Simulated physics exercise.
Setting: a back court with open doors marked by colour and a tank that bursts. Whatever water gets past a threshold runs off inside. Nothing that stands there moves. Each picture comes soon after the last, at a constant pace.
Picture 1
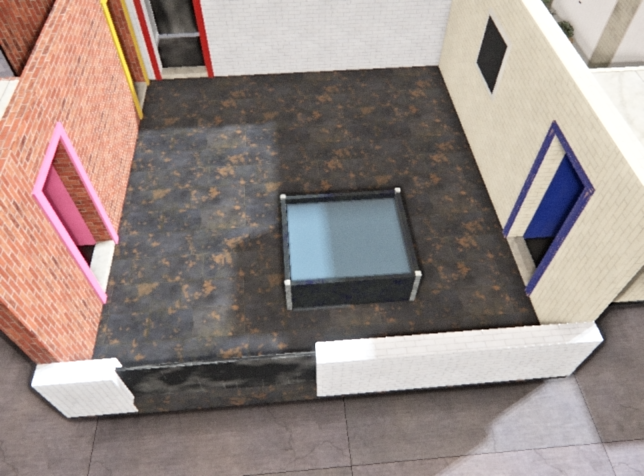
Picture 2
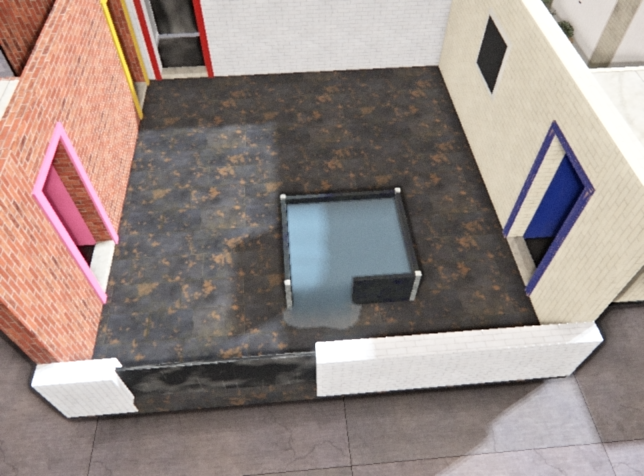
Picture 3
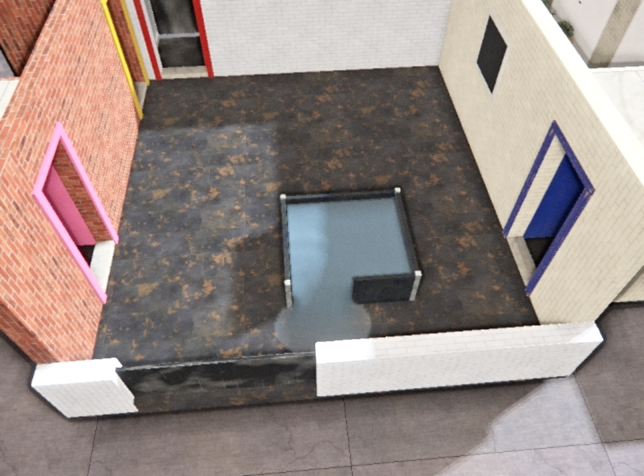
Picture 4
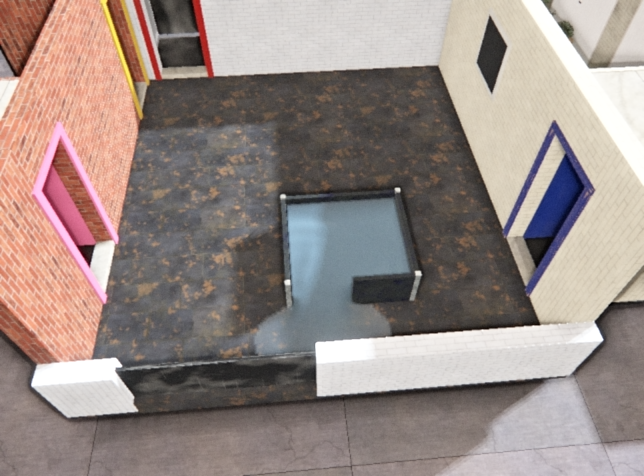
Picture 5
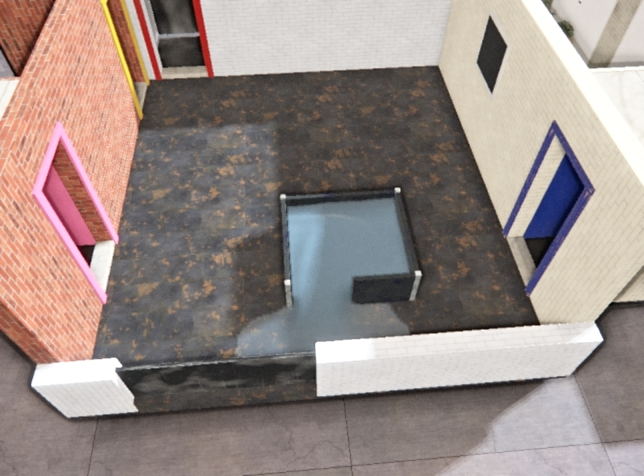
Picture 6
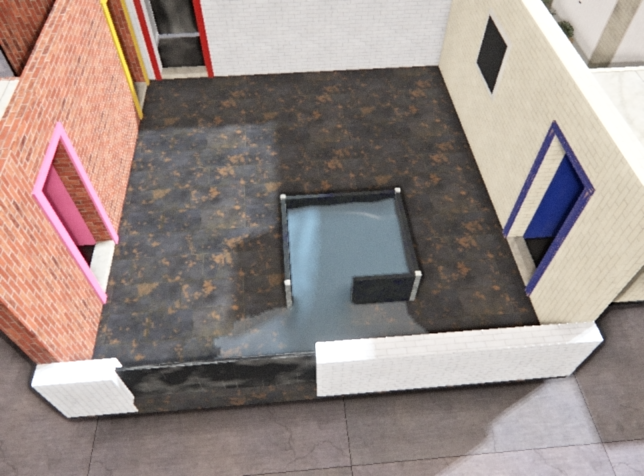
We see a square tank of water on a dark mottled floor between brick walls with coloured doorways; a gap opens in its front side, and water pours out and spreads across the floor toward the low front wall.
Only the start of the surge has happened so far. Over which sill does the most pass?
The blue sill.
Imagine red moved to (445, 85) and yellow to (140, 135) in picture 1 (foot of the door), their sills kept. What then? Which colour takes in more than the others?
My pick: The door marked blue.
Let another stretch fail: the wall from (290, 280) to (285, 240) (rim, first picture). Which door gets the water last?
Answer: The blue one.
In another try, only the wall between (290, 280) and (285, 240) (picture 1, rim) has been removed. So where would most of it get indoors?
The pink door, I reckon.
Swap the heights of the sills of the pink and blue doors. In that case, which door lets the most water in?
The pink-painted one.
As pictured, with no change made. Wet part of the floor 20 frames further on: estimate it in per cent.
Around 35 percent, give or take.
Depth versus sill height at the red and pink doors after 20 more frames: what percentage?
Some 0 percent and then some 100 percent.
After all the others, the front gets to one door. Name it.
Answer: The red one.
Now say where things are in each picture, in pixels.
The tank at (346, 238) is whole and still, in the first frame.
The front is at (355, 315), out from the gap at (321, 296), in the second frame.
The front is at a hidden place, out from the gap at (321, 297), in the third frame.
Water pours out at (321, 298) and has run to a hidden place, in the fourth frame.
The front is at a hidden place, out from the gap at (321, 297), in the fifth frame.
Water pours out at (321, 297) and has run to a hidden place, in the sixth frame.
A moment on, water covers 10 % of the floor; pink door not reached, red door not reached, blue door not reached, yellow door not reached.
Next, water covers 20 % of the floor; pink door wet at the sill, nothing in, red door not reached, blue door wet at the sill, nothing in, yellow door not reached.
Then, water covers 35 % of the floor; pink door a trickle in, red door not reached, blue door some in, yellow door not reached.
Later, water covers 70 % of the floor; pink door a trickle in, red door wet at the sill, nothing in, blue door some in, yellow door wet at the sill, nothing in.
In the end, water covers 90 % of the floor; pink door a trickle in, red door wet at the sill, nothing in, blue door some in, yellow door wet at the sill, nothing in; the blue door has let in the most.
